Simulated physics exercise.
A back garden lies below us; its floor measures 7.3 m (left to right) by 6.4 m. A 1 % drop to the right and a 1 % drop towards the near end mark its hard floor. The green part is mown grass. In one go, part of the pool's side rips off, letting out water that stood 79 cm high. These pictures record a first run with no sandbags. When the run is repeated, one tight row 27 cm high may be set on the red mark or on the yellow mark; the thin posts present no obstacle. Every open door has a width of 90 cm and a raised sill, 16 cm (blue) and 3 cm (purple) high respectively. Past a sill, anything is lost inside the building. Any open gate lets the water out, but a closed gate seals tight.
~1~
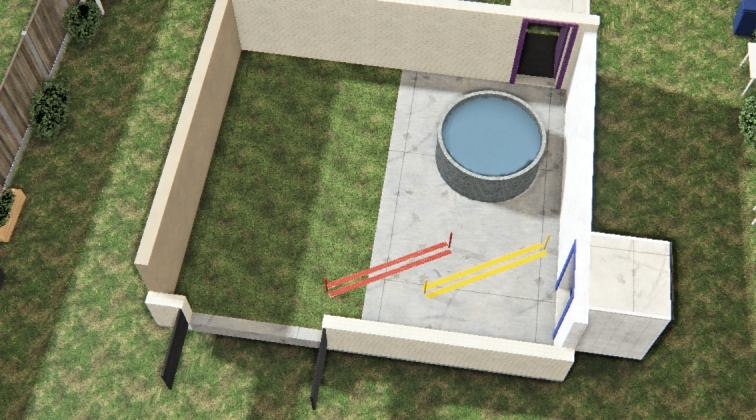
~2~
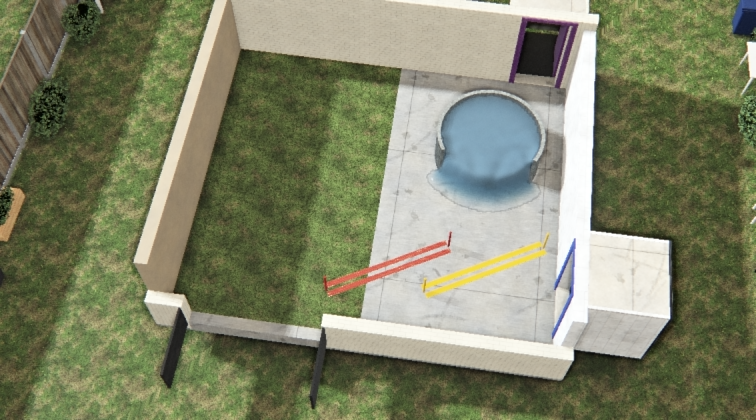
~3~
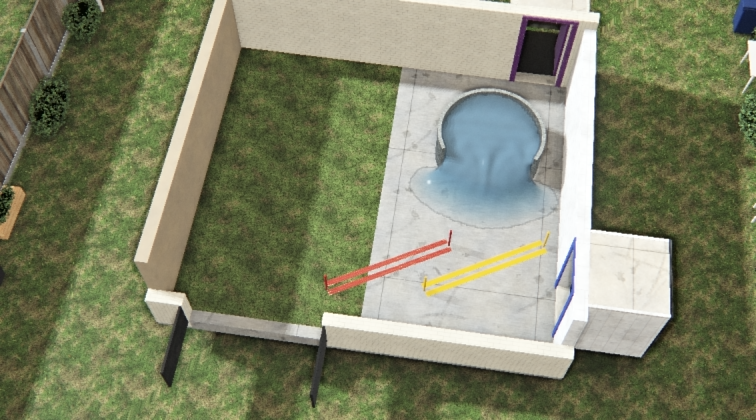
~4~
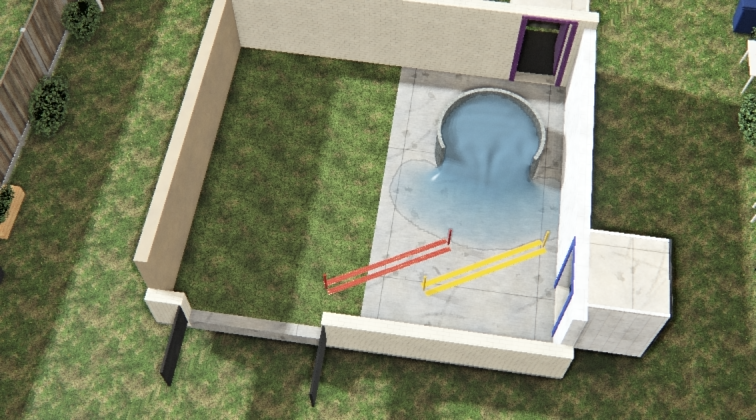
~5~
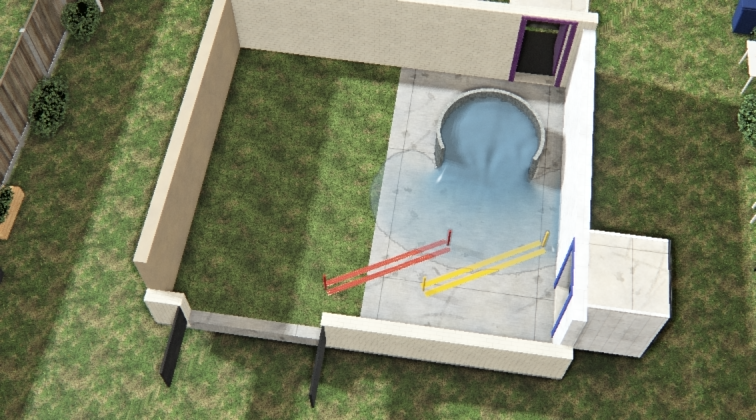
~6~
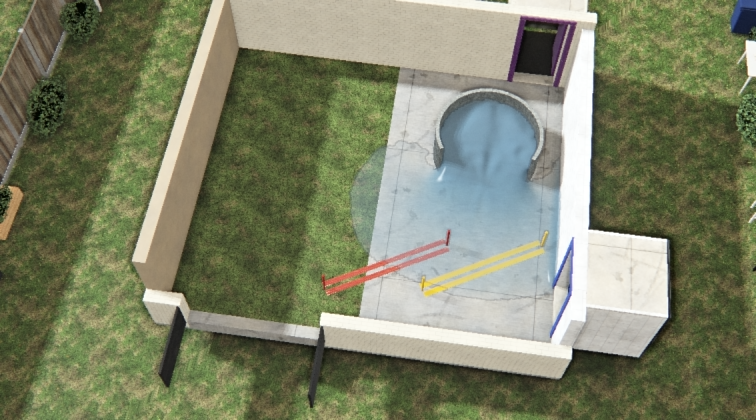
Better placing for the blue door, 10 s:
Yellow mark.
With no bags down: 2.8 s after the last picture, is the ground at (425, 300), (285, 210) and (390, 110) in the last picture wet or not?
One by one, I'd say swamped, swamped and spared.
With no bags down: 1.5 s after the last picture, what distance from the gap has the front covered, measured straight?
4.8 m.
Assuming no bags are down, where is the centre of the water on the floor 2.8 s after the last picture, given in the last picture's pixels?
Centre of the water: Close to (434, 267).
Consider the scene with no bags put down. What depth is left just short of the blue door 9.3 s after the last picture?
About 8.0 centimetres.
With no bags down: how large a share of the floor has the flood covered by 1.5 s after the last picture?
Some 45 per cent of it.
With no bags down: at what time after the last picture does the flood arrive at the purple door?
Arrival: Purple 2.6 s.
Then, 0.7 s after the last picture water covers 40 % of the floor and is deepest (52 cm) near (543, 359) in the run without bags; in at the blue door, 0 L with no bags, 0 L with the row on red, 0 L on yellow.
Then, 1.5 s after the last picture water covers 45 % of the floor and is deepest (48 cm) near (543, 359) in the run without bags; in at the blue door, 0 L with no bags, 5 L with the row on red, 0 L on yellow.
Then, 2.8 s after the last picture water covers 50 % of the floor and is deepest (24 cm) near (545, 323) in the run without bags; in at the blue door, 48 L with no bags, 84 L with the row on red, 0 L on yellow.
Then, 5.3 s after the last picture water covers 70 % of the floor and is deepest (12 cm) near (524, 356) in the run without bags; in at the blue door, 62 L with no bags, 96 L with the row on red, 0 L on yellow.
Then, 9.3 s after the last picture water covers 95 % of the floor and is deepest (9 cm) near (534, 357) in the run without bags; in at the blue door, 63 L with no bags, 96 L with the row on red, 0 L on yellow.
